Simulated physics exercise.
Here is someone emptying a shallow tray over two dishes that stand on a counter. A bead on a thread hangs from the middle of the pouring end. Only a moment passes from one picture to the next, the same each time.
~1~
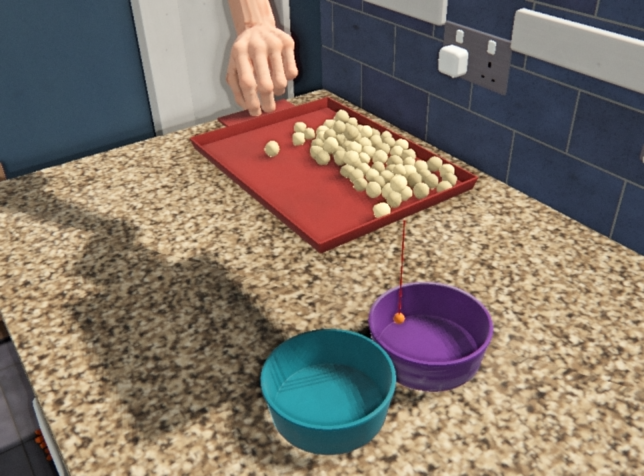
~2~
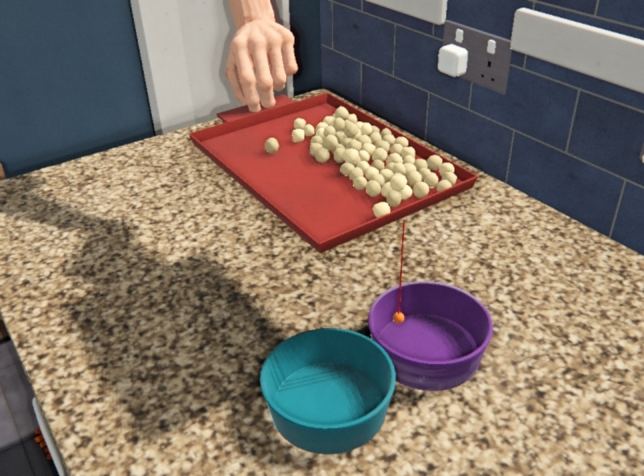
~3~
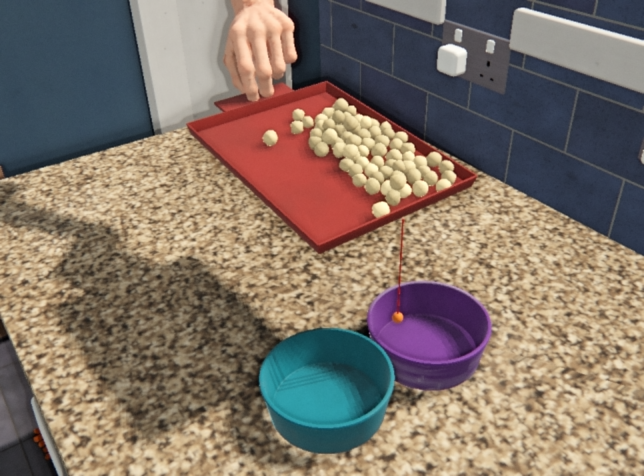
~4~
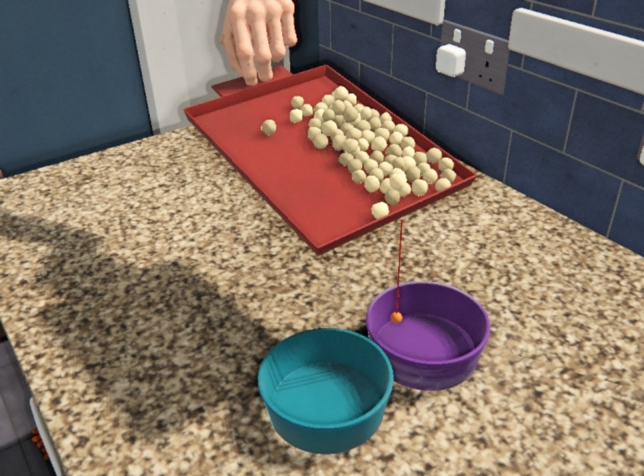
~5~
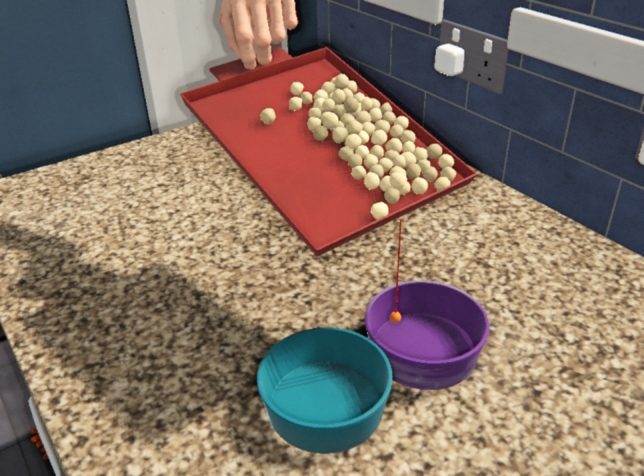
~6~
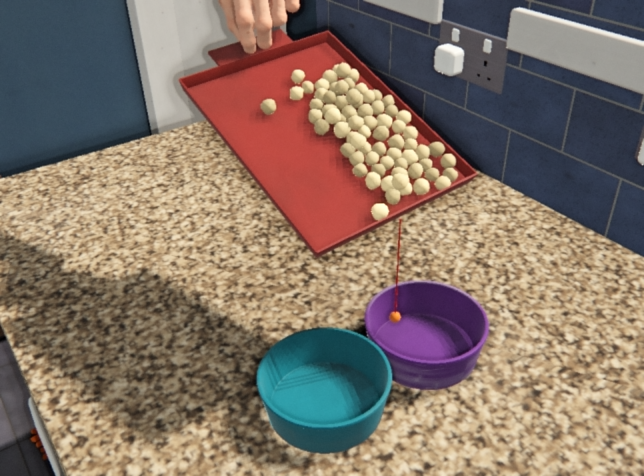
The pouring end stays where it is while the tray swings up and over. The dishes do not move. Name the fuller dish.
It favours the left dish.
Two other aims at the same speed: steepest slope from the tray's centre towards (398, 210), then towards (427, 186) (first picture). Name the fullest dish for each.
In turn: Right; the right-hand dish.
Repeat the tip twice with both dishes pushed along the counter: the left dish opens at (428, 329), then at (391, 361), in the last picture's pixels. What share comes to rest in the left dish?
The first gives 20 %, the second 50 %.
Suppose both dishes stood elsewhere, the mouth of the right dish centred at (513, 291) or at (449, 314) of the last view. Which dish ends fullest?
One: The dish on the left. Two: The left dish.
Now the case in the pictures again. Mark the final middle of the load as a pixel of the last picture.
Close to (396, 418).
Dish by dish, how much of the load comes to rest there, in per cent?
The left dish has 30 per cent, the right dish has 10.
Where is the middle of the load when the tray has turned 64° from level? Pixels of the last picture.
Near (388, 178).
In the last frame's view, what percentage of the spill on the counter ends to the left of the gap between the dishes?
Near 10 %.
Shortly afterwards, tray tipped steeply; all but a few on the tray; only a few in the right dish; only a few outside both; only a few in the air.
Next, tray tipped past a quarter turn; all but a few on the tray; only a few in the right dish; a little outside both; only a few in the air.
Some moments later, tray tipped past a quarter turn; near a third in the left dish; a little in the right dish; near half outside both.
In the end, tray tipped past a quarter turn; near a third in the left dish; a little in the right dish; near half outside both.
